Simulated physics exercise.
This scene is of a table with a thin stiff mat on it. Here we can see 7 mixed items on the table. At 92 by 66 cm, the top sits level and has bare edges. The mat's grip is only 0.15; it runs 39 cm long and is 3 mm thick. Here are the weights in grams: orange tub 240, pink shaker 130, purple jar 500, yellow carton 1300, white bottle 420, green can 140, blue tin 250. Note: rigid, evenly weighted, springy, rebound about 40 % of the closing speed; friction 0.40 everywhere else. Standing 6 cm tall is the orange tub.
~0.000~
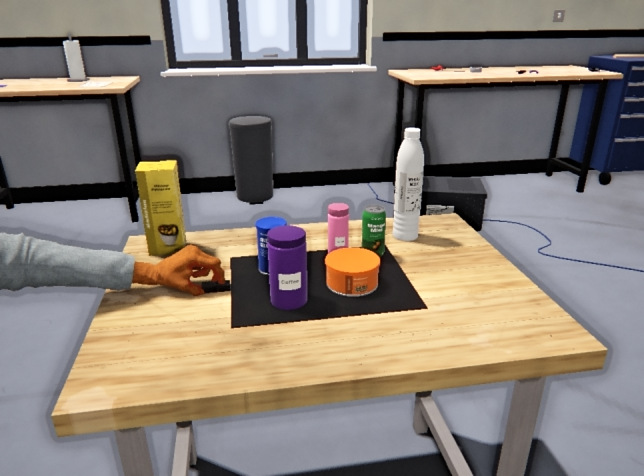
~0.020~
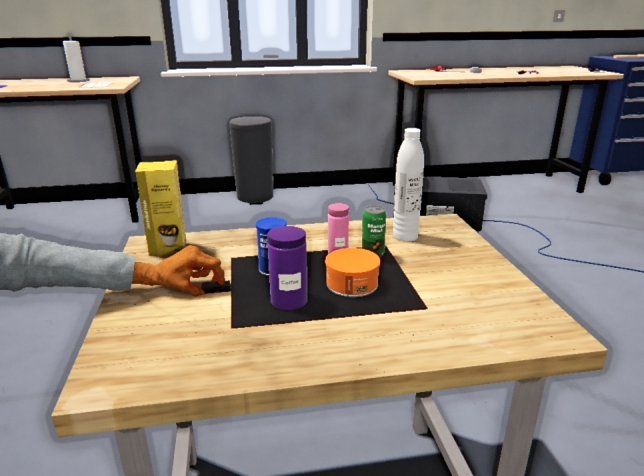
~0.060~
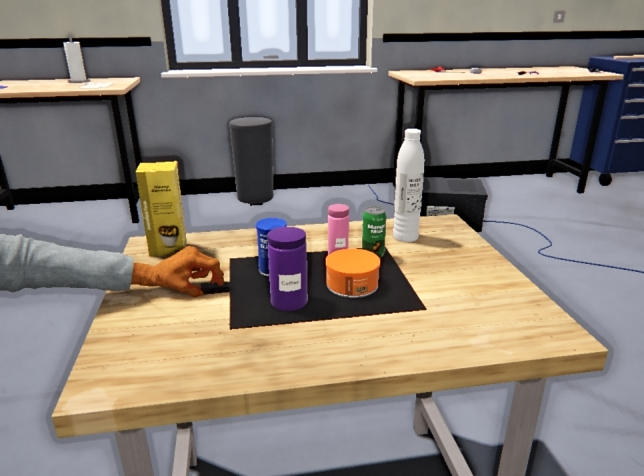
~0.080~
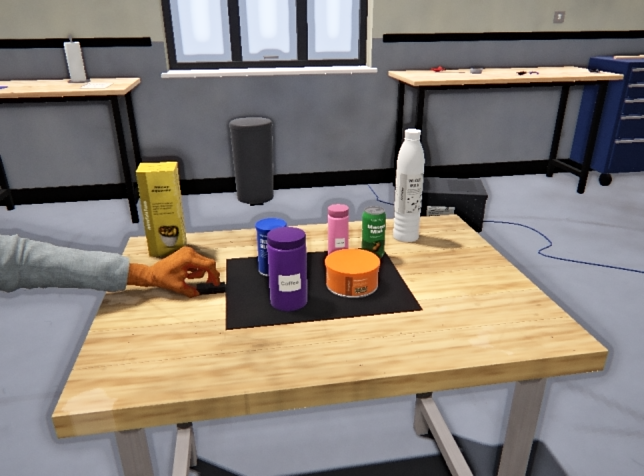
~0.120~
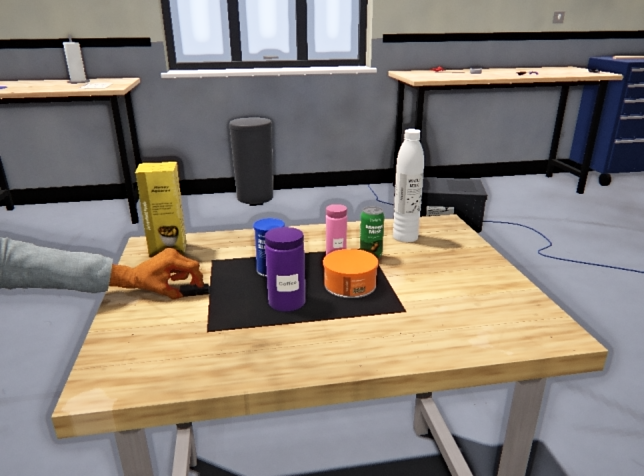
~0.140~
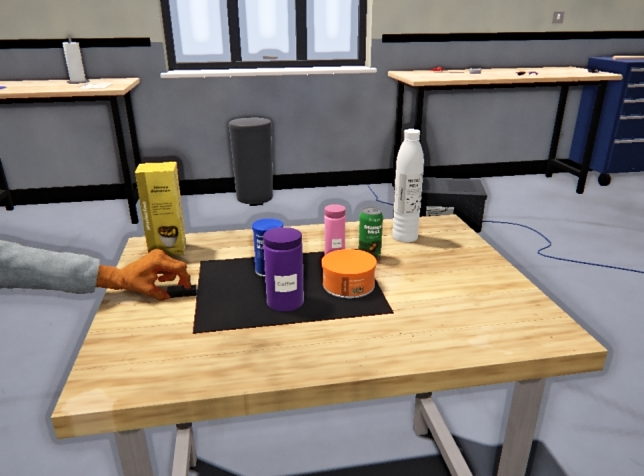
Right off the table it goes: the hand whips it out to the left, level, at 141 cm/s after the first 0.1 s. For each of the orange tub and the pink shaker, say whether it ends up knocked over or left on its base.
The orange tub rides it out. The pink shaker rides it out.
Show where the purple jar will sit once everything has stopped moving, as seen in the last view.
(243, 274), roughly.
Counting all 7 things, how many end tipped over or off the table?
Total: 0.
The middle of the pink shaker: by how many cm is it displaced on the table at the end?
3 cm.
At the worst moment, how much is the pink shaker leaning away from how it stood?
6° at most.
After 0.24 s, 21 cm of pull; pink shaker slid 3 cm near (326, 236); orange tub slid 3 cm near (340, 275); green can leaning 3°.
After 0.44 s, 49 cm of pull; pink shaker slid 3 cm near (324, 237); orange tub slid 3 cm near (336, 275); purple jar leaning 4°.
After 0.64 s, 78 cm of pull; pink shaker slid 3 cm near (323, 236); orange tub slid 3 cm near (336, 276); blue tin slid 11 cm.
At rest (1.3 s), not toppled but over 6 cm from the start, purple jar and blue tin; the other 5 in place, give or take 6 cm. Seen from the same camera at the end, orange tub near (336, 276), pink shaker near (325, 237).
